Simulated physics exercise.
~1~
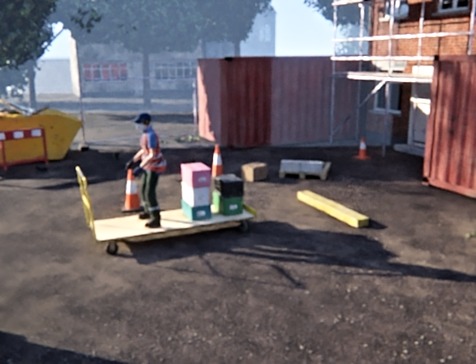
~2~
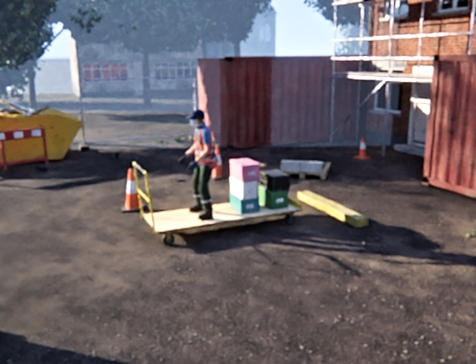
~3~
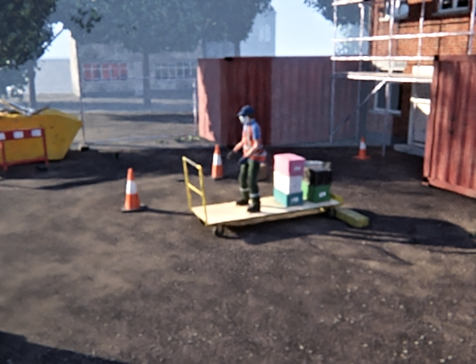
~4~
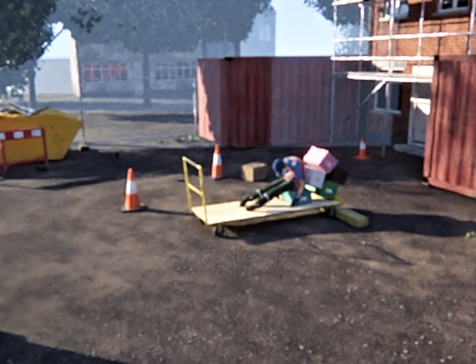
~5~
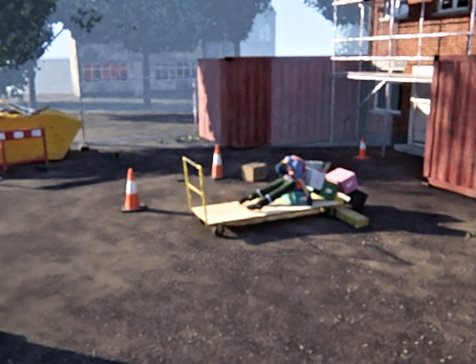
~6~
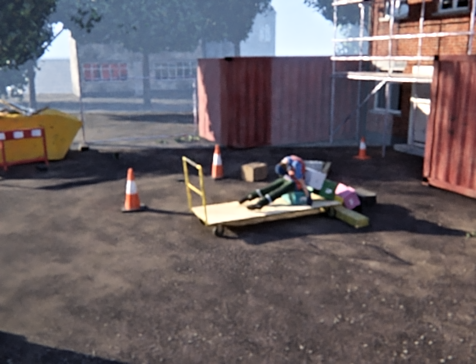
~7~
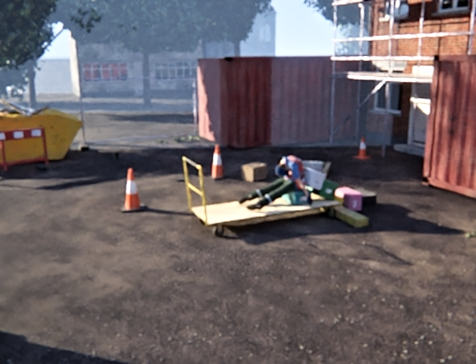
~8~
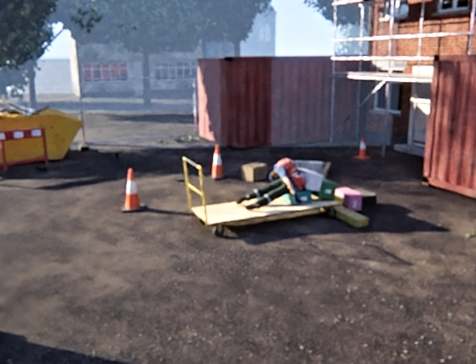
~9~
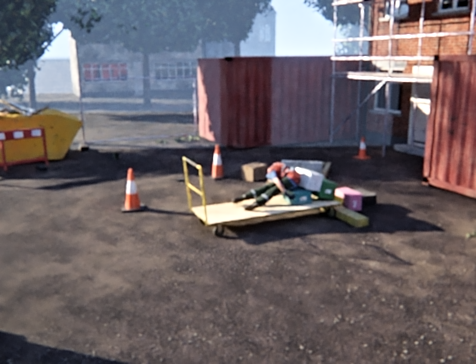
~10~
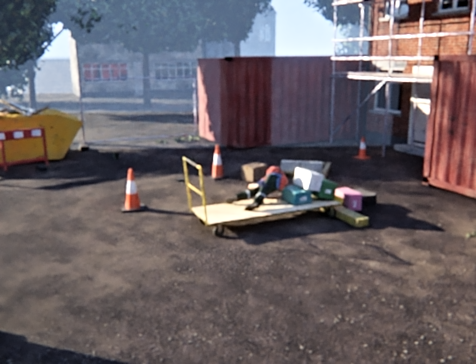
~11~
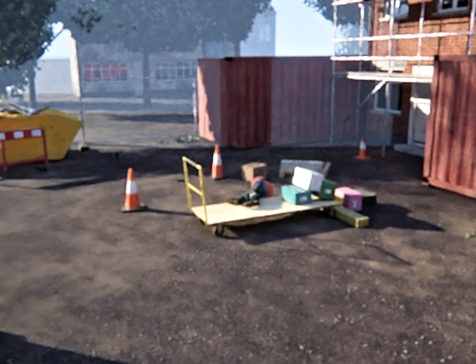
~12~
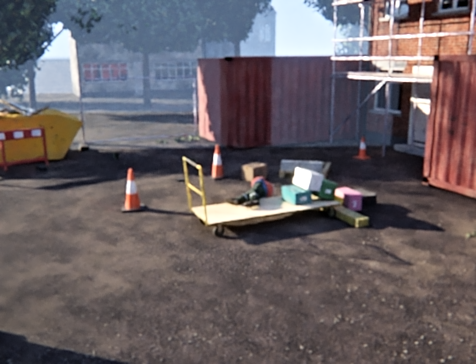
The clip opens on a yard with red containers and traffic cones, where a person in an orange vest and dark cap stands on a flat trolley behind stacked pink, white, teal and black boxes. The trolley rolls to the right and stops short against a low yellow kerb. The rider pitches forward onto the load, and the boxes topple. The pink and black ones tumble over the front edge onto the ground beyond. The rider then slumps back to the left and sinks low, lying limp on the deck beside the white and teal boxes.
